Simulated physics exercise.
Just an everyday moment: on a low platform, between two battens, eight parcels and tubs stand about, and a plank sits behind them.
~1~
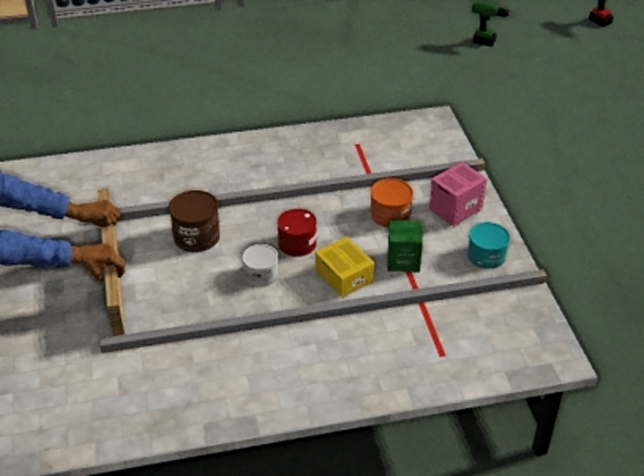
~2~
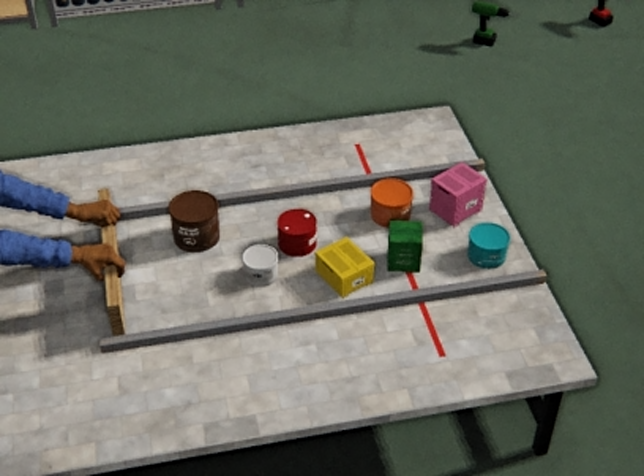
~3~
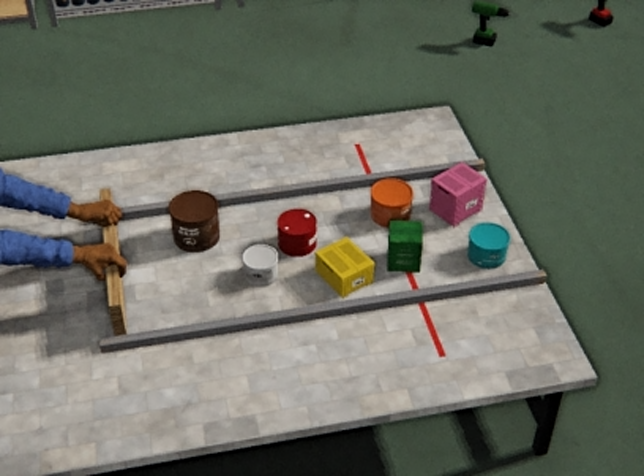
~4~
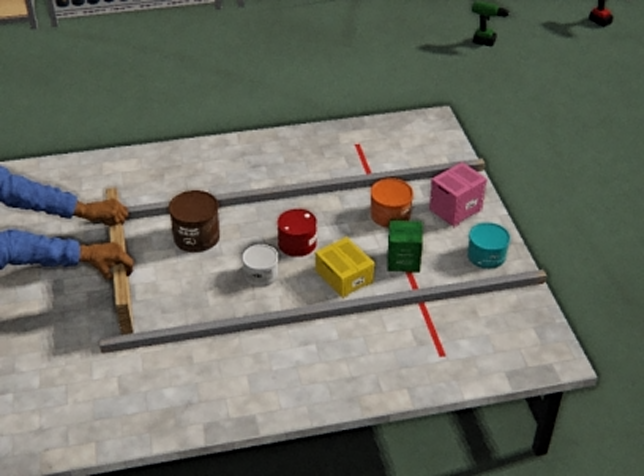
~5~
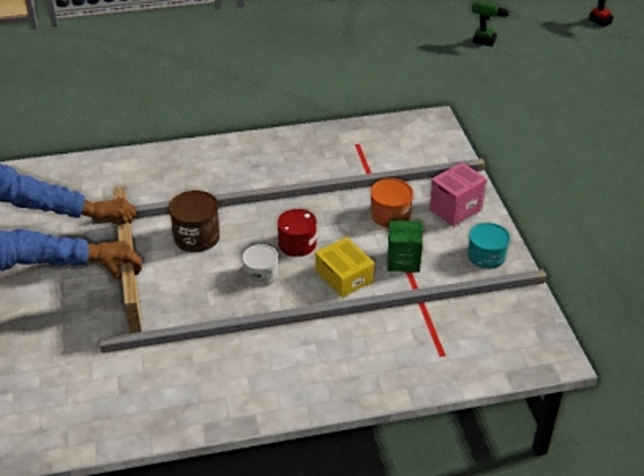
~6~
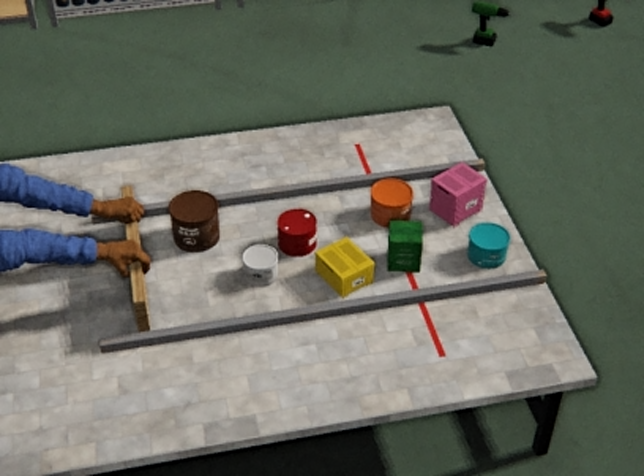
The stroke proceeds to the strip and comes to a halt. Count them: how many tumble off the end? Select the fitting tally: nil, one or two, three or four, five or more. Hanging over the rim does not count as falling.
So the tally of ones that come down is nothing, really.
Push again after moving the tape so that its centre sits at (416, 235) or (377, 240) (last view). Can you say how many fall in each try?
On the ground you'd count 1 the first time and 0 the second.
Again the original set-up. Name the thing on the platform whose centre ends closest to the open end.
The pink tote, that one.
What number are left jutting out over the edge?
1 is the number.
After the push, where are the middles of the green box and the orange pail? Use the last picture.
The green box stops around (464, 235); the orange pail around (450, 196).
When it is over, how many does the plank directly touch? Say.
That makes 3.
Soon after, none off yet; turquoise pail at rest near (488, 246); pink tote at rest near (457, 195); orange pail at rest near (391, 204).
In the end, the number that fall off is zero.
